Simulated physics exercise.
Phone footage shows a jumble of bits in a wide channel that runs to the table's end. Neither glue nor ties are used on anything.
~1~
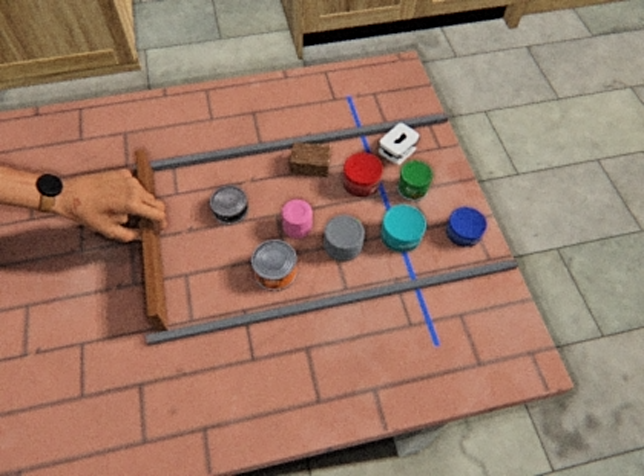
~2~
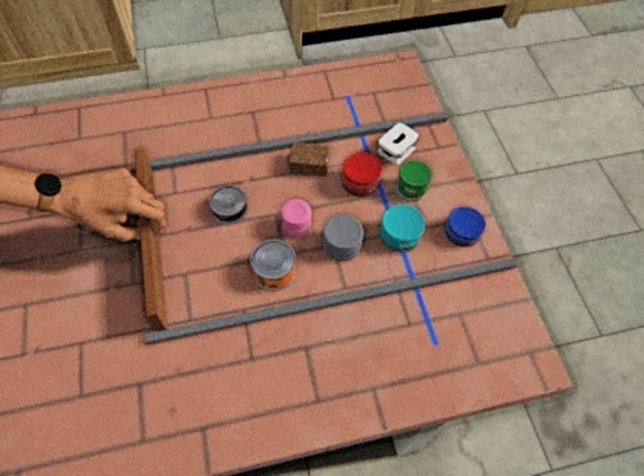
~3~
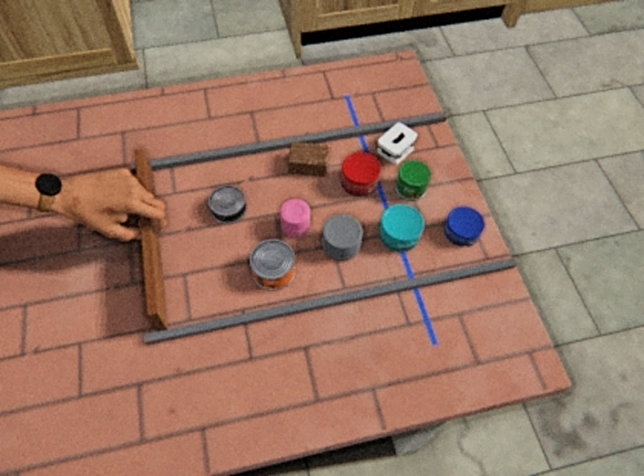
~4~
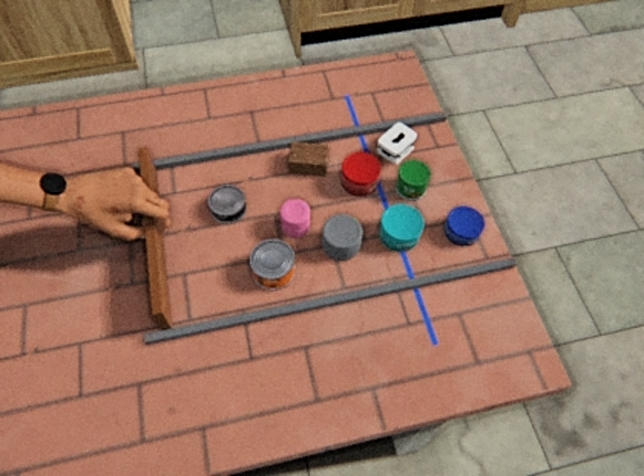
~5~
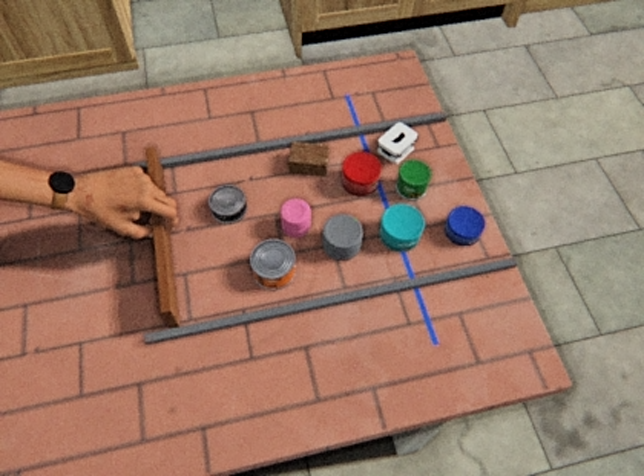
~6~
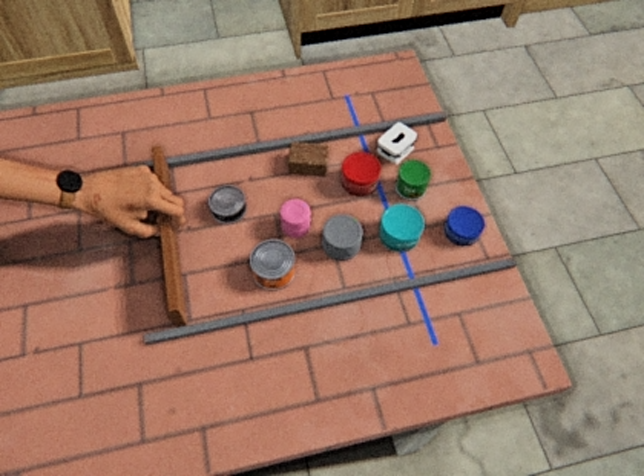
The video shows a hand holding a wooden board at the left of a channel of scattered tubs, lids and tins on a brick-patterned table. The hand slides the board slightly right while the other objects stay still.
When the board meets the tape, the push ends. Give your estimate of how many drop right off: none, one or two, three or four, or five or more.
From what happens, the ones that come off the end make zero in total.
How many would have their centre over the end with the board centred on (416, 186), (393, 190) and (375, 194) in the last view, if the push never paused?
Place by place, 2, 1 and 0.
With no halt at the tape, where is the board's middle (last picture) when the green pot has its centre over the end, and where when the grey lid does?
Roughly (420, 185); roughly (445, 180).
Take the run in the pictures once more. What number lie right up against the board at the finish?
It's 4.
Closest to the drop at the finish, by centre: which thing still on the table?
It's the blue tub that ends nearest.
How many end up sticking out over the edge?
The count is 1.
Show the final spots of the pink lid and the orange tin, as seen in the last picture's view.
About (401, 197), and about (422, 238).
A little later, none off yet; blue tub at rest near (464, 226); green pot at rest near (413, 181); white case at rest near (396, 144).
Next, none off yet; blue tub shifted a little near (475, 227); green pot shifted a little near (423, 181); white case moving near (401, 141).
When it is over, the number that fall off is zero.
